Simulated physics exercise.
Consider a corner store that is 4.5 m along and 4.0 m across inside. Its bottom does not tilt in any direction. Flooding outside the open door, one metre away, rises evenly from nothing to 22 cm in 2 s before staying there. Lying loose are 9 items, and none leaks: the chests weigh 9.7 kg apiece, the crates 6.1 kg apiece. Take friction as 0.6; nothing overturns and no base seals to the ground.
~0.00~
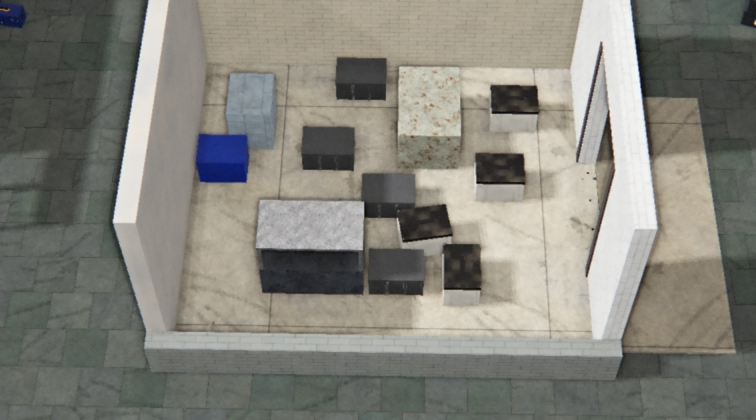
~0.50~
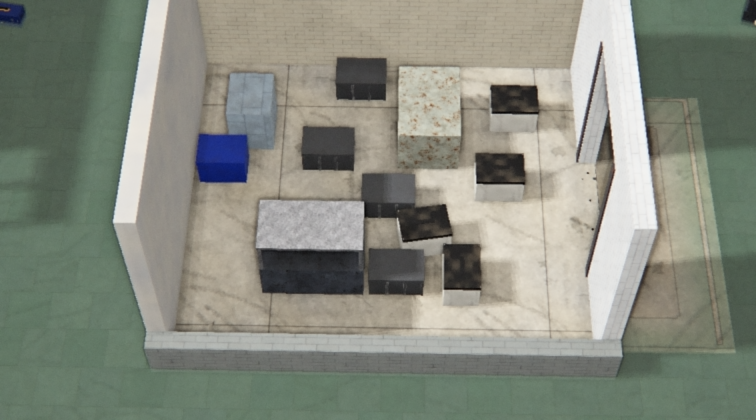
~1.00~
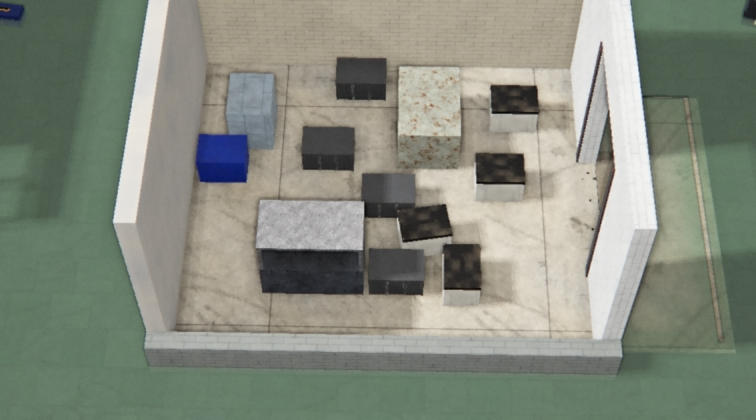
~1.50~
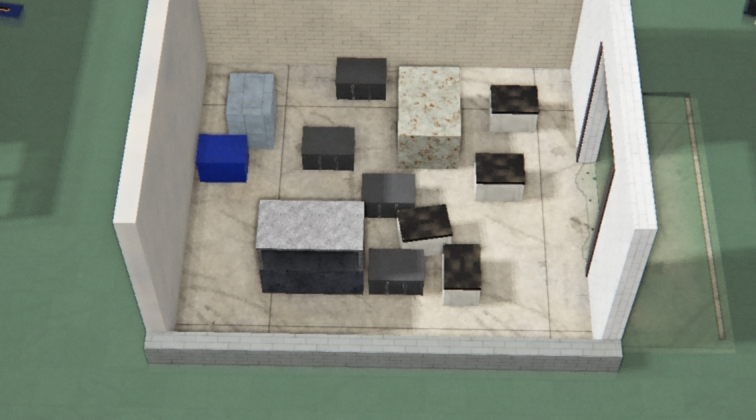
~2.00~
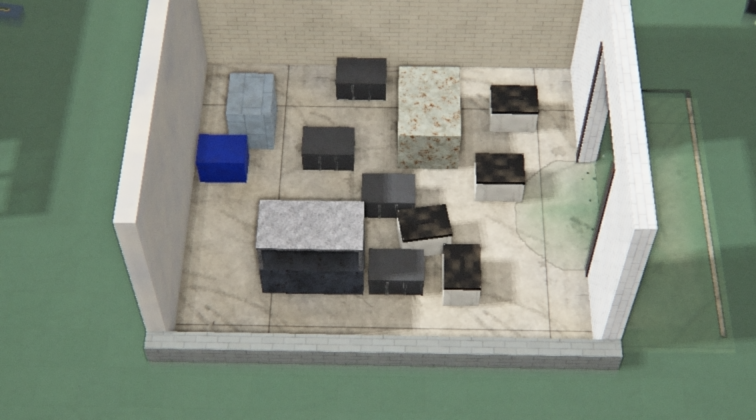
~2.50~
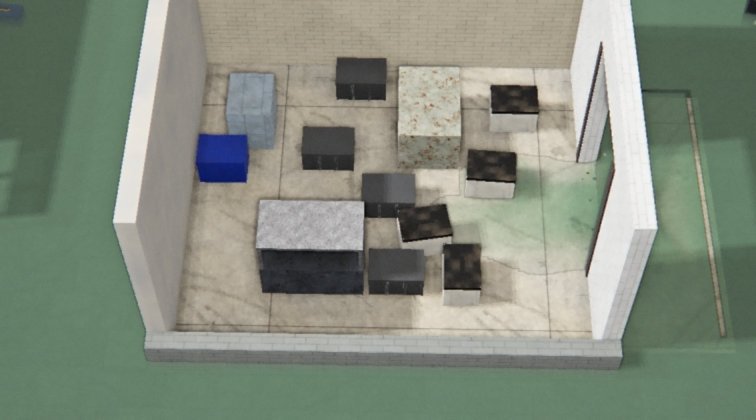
Green water spread over the paving around a small room of boxes and blocks, then seeped in through the doorway on the right, and one dark-topped box near it shifted slightly left.
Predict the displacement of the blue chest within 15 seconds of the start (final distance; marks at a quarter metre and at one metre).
Movement: Minimal.
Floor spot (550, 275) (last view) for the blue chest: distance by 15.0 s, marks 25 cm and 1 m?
Well, it gets a small push.
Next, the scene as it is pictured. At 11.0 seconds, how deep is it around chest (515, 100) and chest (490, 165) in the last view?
Around 8 cm and 12 cm.
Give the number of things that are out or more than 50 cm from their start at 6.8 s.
I count 6.
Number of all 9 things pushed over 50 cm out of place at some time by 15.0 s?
By my tally, 8.
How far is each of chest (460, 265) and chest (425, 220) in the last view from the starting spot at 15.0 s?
In that order: 30 cm, 200 cm.
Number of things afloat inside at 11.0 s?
My tally comes to 9.
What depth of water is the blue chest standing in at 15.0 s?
Roughly 21 cm at that moment.
After 3.5 s the blue chest is near (221, 149), 0.0 m from its start, aground; 1 afloat.
After 6.8 s the blue chest is near (218, 139), 0.1 m from its start, afloat; 8 afloat.
After 11.0 s the blue chest is near (218, 135), 0.1 m from its start, afloat; 9 afloat.
After 15.0 s the blue chest is near (217, 132), 0.1 m from its start, afloat; 9 afloat.
